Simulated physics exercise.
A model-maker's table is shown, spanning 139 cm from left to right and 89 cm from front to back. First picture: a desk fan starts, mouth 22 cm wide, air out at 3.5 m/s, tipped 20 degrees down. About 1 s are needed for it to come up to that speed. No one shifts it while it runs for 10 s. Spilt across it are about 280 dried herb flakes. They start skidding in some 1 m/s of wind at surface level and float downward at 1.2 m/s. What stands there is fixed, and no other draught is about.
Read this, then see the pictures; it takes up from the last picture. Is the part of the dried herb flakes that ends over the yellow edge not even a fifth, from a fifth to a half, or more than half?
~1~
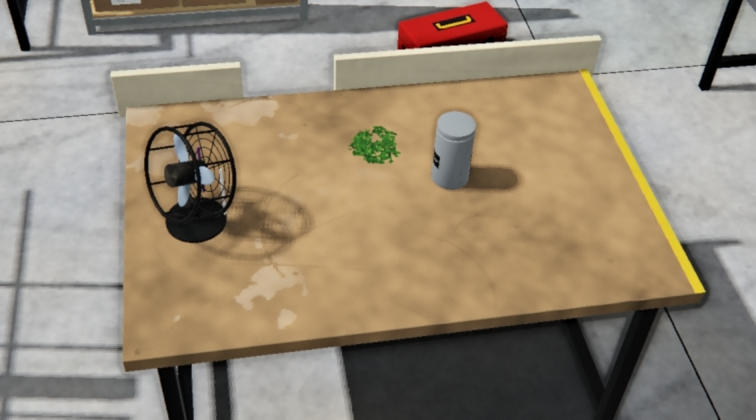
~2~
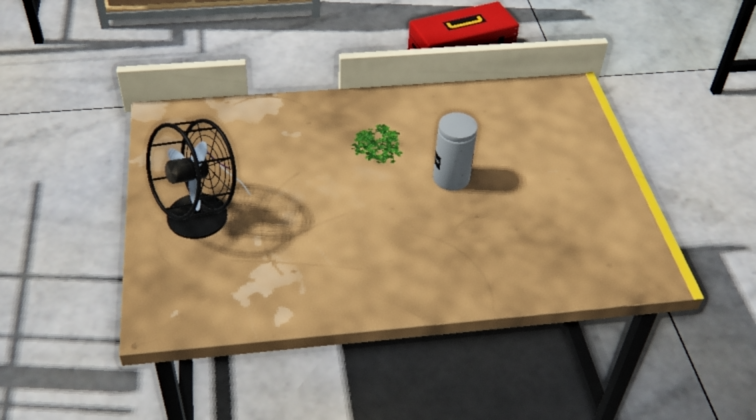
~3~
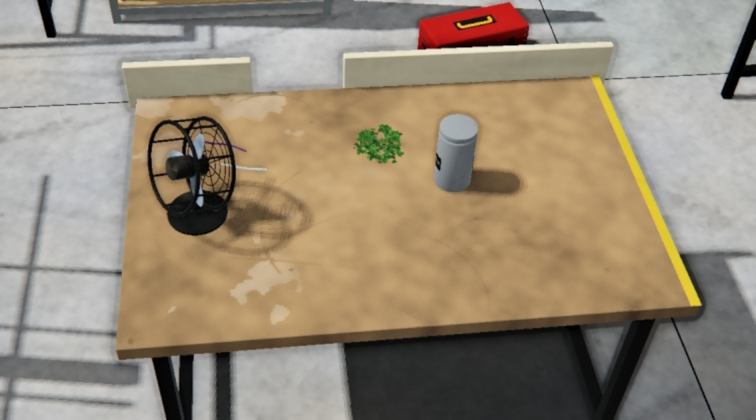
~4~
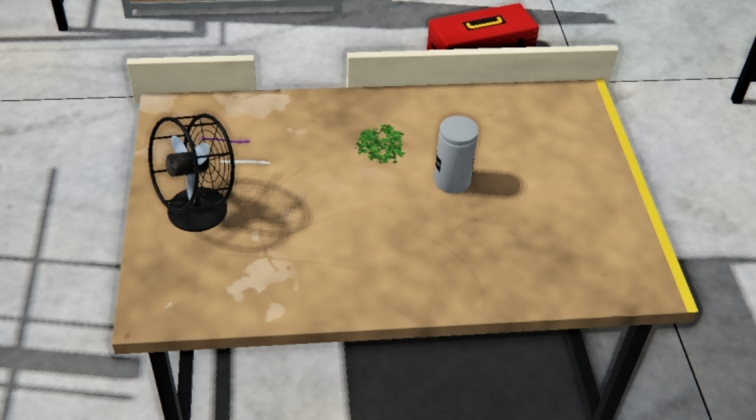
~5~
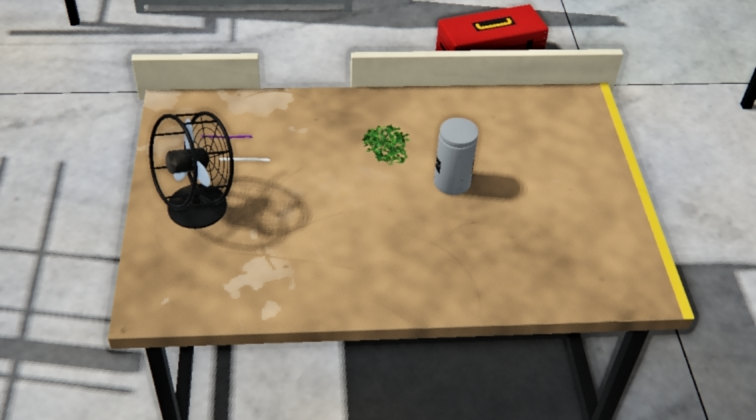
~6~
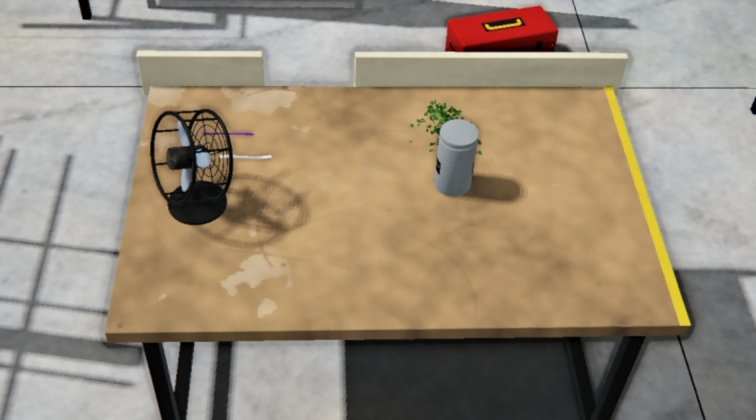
For the dried herb flakes, it's the majority that end over the yellow edge.
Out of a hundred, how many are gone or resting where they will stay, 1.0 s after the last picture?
Estimate: Close to 90 %.
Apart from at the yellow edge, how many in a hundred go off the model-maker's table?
About 0 per cent of them.
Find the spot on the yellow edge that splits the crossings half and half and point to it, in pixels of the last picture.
(621, 115).
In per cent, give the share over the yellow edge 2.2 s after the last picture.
90 %.
Then, 1.0 s after the last picture, 9 % are on the move or not yet settled, 90 % are over the yellow edge.
Then, 2.2 s after the last picture, 9 % are on the move or not yet settled, 92 % are over the yellow edge.
Then, 4.6 s after the last picture, 7 % are on the move or not yet settled, 92 % are over the yellow edge.
Then, 9.1 s after the last picture, at the end, 93 % are over the yellow edge.
